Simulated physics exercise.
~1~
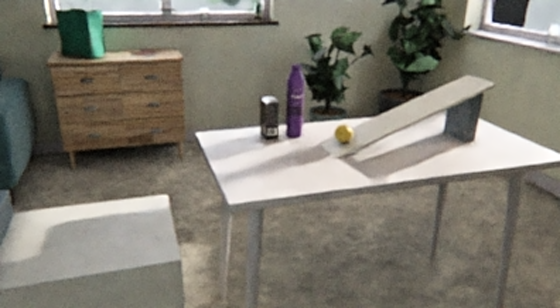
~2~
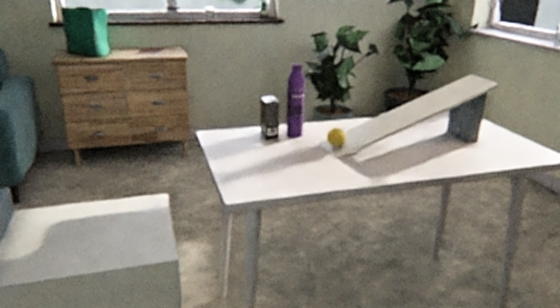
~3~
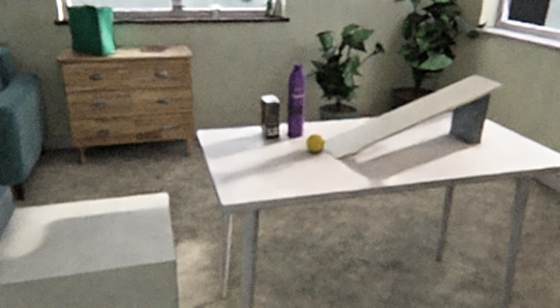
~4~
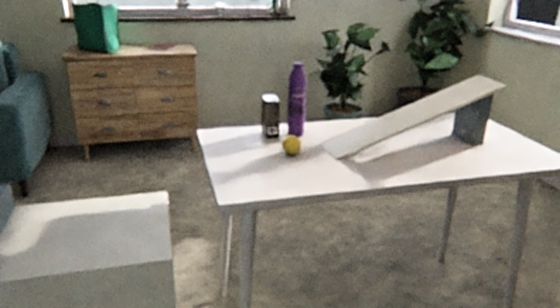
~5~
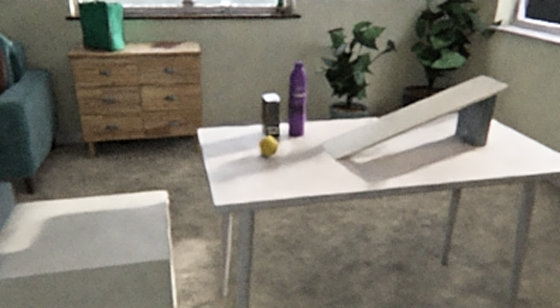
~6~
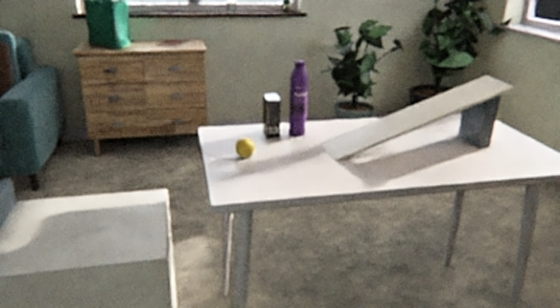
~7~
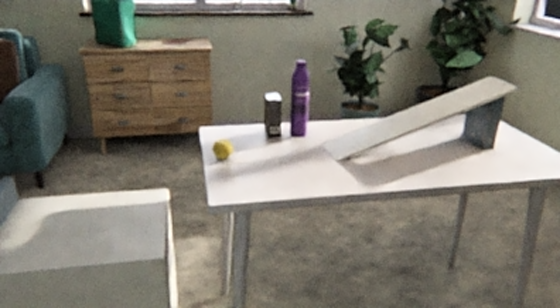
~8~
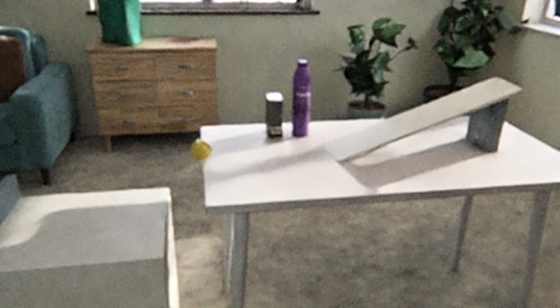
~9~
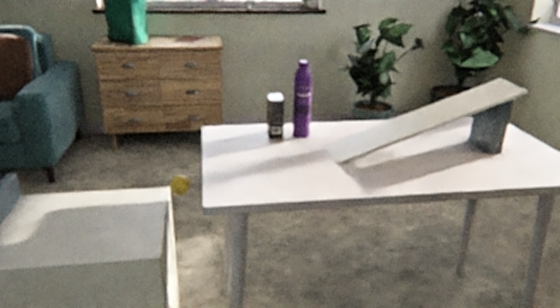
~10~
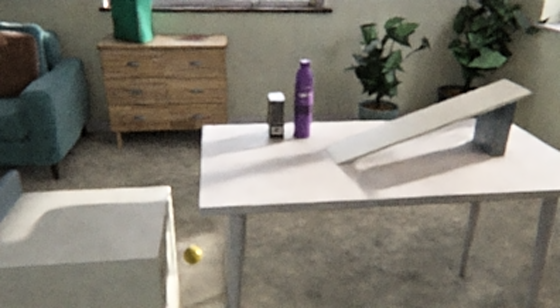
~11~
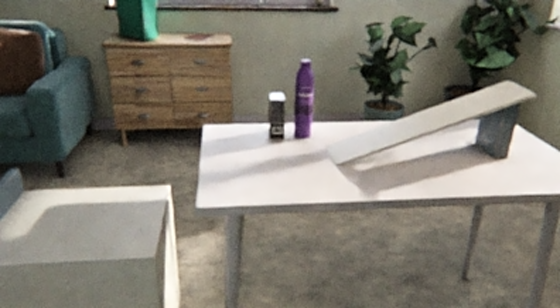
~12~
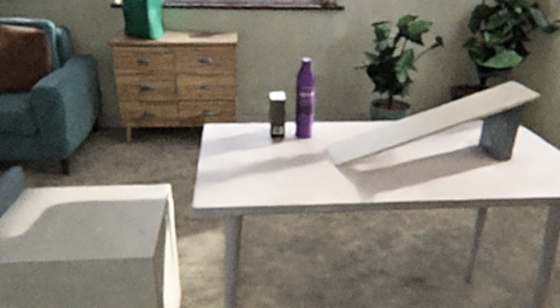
Yellow apple rolling left from a ramp across a white table, past a bottle and carton, then dropping into the gap.
